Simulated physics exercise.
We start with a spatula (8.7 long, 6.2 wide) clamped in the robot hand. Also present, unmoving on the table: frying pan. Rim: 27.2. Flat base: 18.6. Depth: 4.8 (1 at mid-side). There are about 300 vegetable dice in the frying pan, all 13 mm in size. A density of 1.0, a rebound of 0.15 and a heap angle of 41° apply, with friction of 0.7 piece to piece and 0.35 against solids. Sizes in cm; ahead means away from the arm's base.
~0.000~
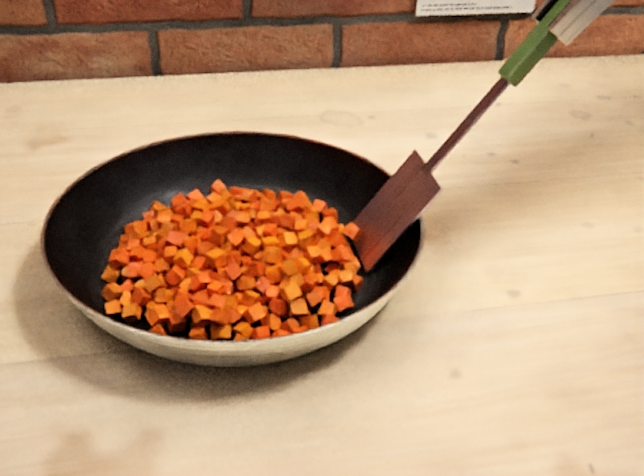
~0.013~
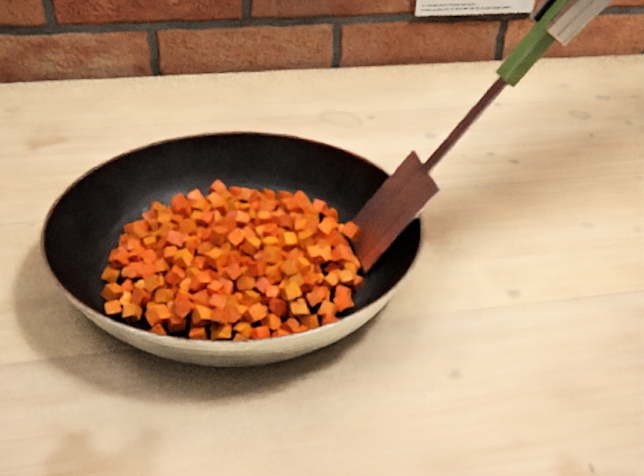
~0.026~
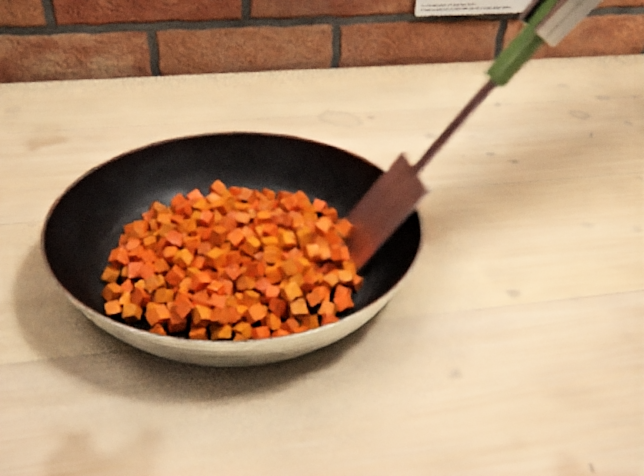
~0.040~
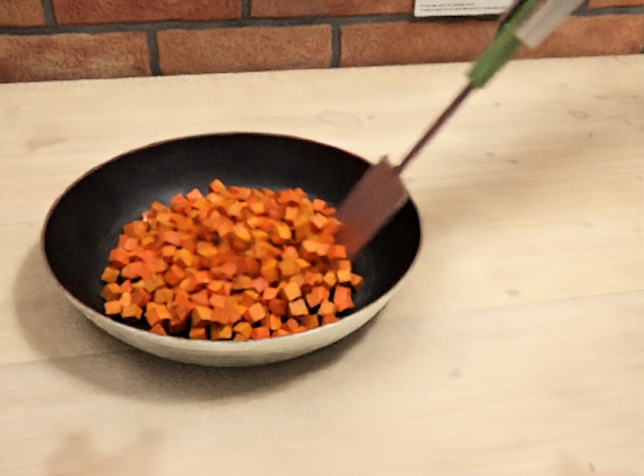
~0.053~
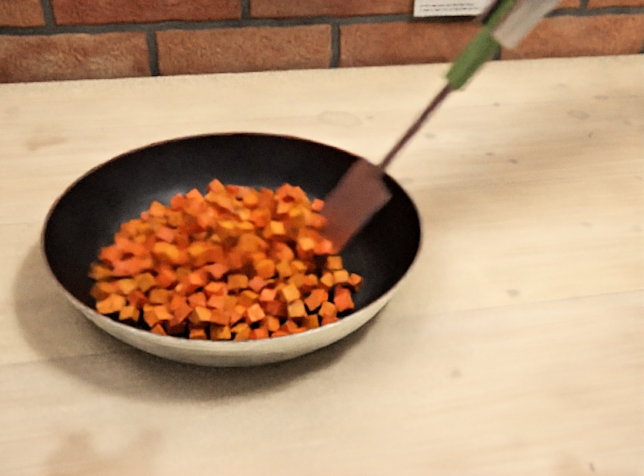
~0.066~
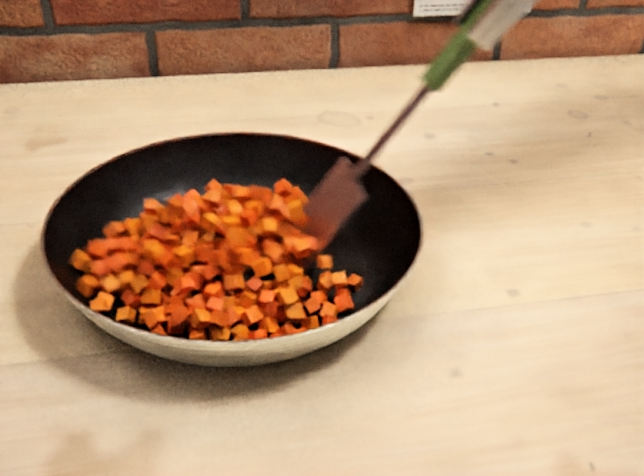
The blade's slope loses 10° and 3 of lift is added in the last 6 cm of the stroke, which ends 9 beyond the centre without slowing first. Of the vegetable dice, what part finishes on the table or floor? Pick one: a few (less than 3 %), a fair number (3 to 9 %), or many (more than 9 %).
Many, more than 9 %.
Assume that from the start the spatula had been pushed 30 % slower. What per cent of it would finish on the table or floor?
About 10 %.
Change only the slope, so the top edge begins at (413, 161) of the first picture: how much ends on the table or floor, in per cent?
Some 20 per cent.
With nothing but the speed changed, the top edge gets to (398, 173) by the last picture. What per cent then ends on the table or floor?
Share: Roughly 0 %.
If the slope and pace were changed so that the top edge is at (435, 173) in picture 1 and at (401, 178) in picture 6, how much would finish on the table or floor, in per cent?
Near 0 in a hundred.
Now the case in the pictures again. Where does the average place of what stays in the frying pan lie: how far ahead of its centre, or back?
It rests close to 3.5 centimetres ahead of centre.
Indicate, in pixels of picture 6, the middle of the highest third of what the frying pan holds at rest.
At about (113, 260).
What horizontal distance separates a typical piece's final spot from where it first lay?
The figure is about 4 cm.
After 0.10 s, sloping 54°, highest piece 8 above the table; 305 in the frying pan.
After 0.13 s, sloping 51°, highest piece 9 above the table; 305 in the frying pan.
After 0.35 s, sloping 44°, highest piece 9 above the table; 248 in the frying pan, 38 on the table or floor, 19 on the blade or in flight.
After 1.40 s, sloping 44°, highest piece 4 above the table; 248 in the frying pan, 57 on the table or floor.
In the end, 248 in the frying pan, 57 on the table or floor. That is 19 % on the table or floor.
